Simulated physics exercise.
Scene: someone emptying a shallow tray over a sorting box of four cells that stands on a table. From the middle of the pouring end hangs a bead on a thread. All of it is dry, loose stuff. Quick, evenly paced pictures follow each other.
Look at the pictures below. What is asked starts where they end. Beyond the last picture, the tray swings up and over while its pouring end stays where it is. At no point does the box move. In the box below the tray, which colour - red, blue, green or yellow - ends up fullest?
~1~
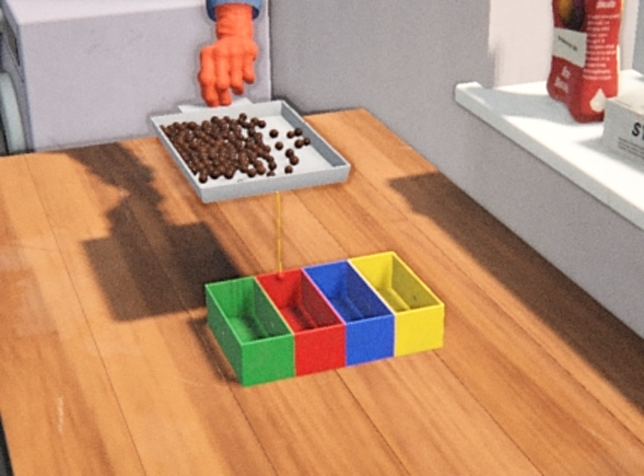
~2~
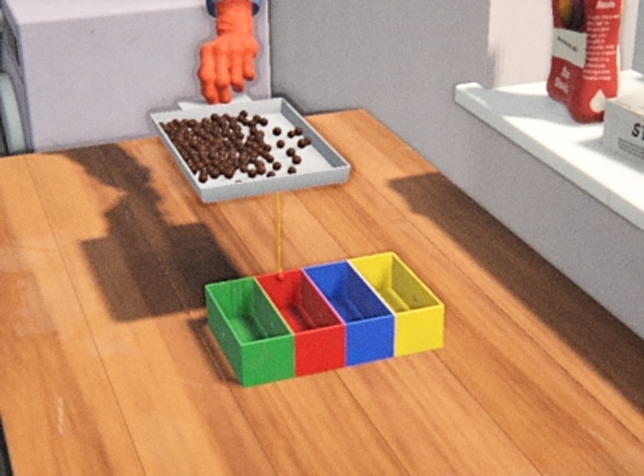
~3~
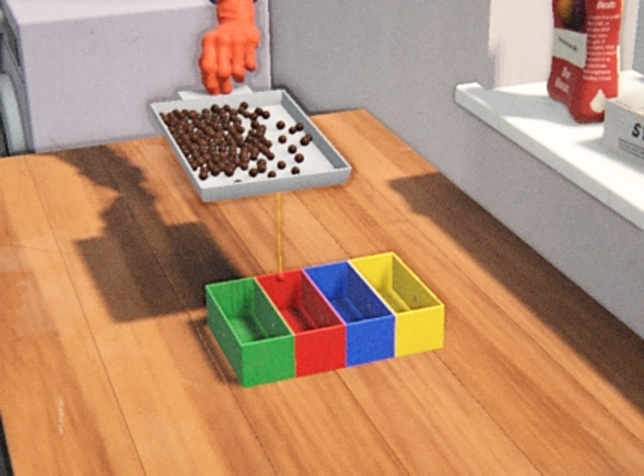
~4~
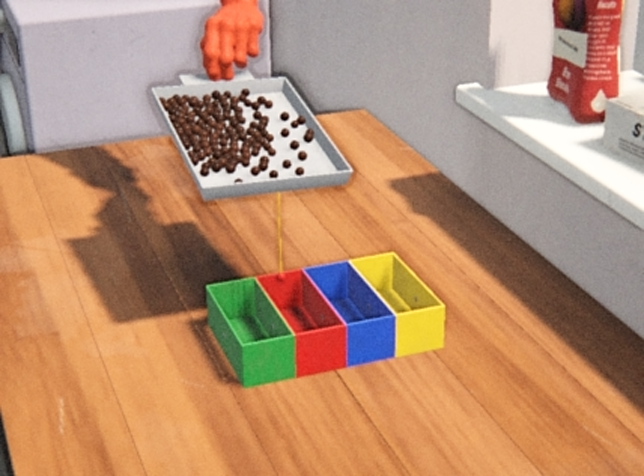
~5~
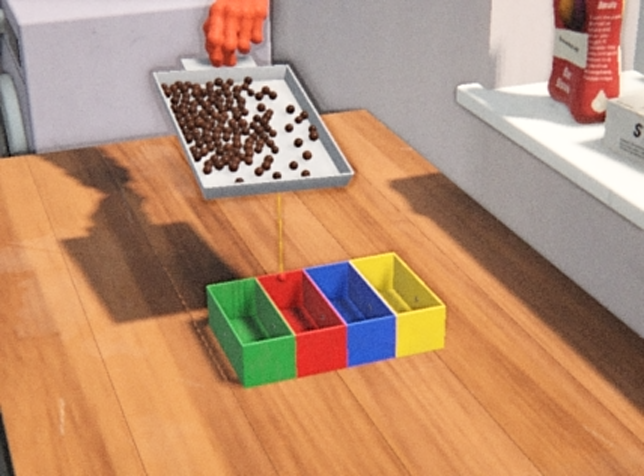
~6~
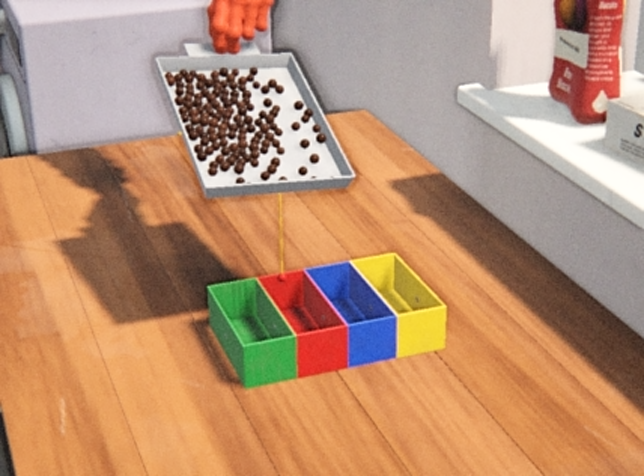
The fullest is blue.
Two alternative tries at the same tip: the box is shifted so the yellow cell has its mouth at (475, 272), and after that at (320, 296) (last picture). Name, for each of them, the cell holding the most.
Green first, that yellow cell second.
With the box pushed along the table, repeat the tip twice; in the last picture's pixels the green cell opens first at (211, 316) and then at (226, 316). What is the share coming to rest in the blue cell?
30 and 40 %.
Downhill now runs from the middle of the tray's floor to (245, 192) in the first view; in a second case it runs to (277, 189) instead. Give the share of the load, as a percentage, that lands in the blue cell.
0 % then 30 %, roughly.
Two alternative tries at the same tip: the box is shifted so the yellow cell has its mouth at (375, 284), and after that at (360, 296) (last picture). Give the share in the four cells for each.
In order, about 90 and 90 in a hundred.
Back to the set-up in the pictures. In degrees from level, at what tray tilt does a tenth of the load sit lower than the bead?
A tilt of roughly 70°.
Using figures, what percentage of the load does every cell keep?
I'd put the green cell near 10, the red cell near 30, the blue cell near 50, and the yellow cell near 10.
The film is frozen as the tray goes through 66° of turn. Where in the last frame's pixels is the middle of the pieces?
Look close to (300, 176) in the last picture.
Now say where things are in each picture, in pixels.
The first frame shows corners of the pouring end at (204, 186) and (346, 165), level; middle of the load at (218, 145), chocolate balls; bead on its thread at (280, 276); green cell at (268, 357); red cell at (320, 346); blue cell at (370, 336); yellow cell at (419, 327).
The second frame shows corners of the pouring end at (203, 186) and (346, 166), level; middle of the load at (217, 144).
The third frame shows corners of the pouring end at (204, 186) and (347, 167), tipped barely, lowest at the right corner; middle of the load at (218, 138), a small part on the move.
The fourth frame shows corners of the pouring end at (206, 185) and (348, 169), tipped a little, lowest at the right corner; middle of the load at (219, 129), a small part on the move.
The fifth frame shows corners of the pouring end at (207, 185) and (349, 172), tipped clearly, lowest at the right corner; middle of the load at (232, 123), about a quarter on the move.
The sixth frame shows corners of the pouring end at (209, 185) and (351, 174), tipped clearly, lowest at the right corner; middle of the load at (237, 119), nearly all on the move; green cell at (270, 358); red cell at (322, 348); blue cell at (372, 338); yellow cell at (421, 328).
Soon, tray tipped steeply; most on the tray; a stray few in the red cell; a stray few in the yellow cell; a stray few in the blue cell; a small part falling or outside the box.
A while on, tray tipped past a quarter turn; a stray few on the tray; about a third in the blue cell; about a quarter in the red cell; a small part in the yellow cell; a small part in the green cell; about a quarter falling or outside the box.
Towards the end, tray tipped past a quarter turn; about half in the blue cell; about a quarter in the red cell; a small part in the yellow cell; a small part in the green cell; a small part falling or outside the box.
Finally, tray tipped past a quarter turn; about half in the blue cell; about a quarter in the red cell; a small part in the yellow cell; a small part in the green cell; a small part outside the box.
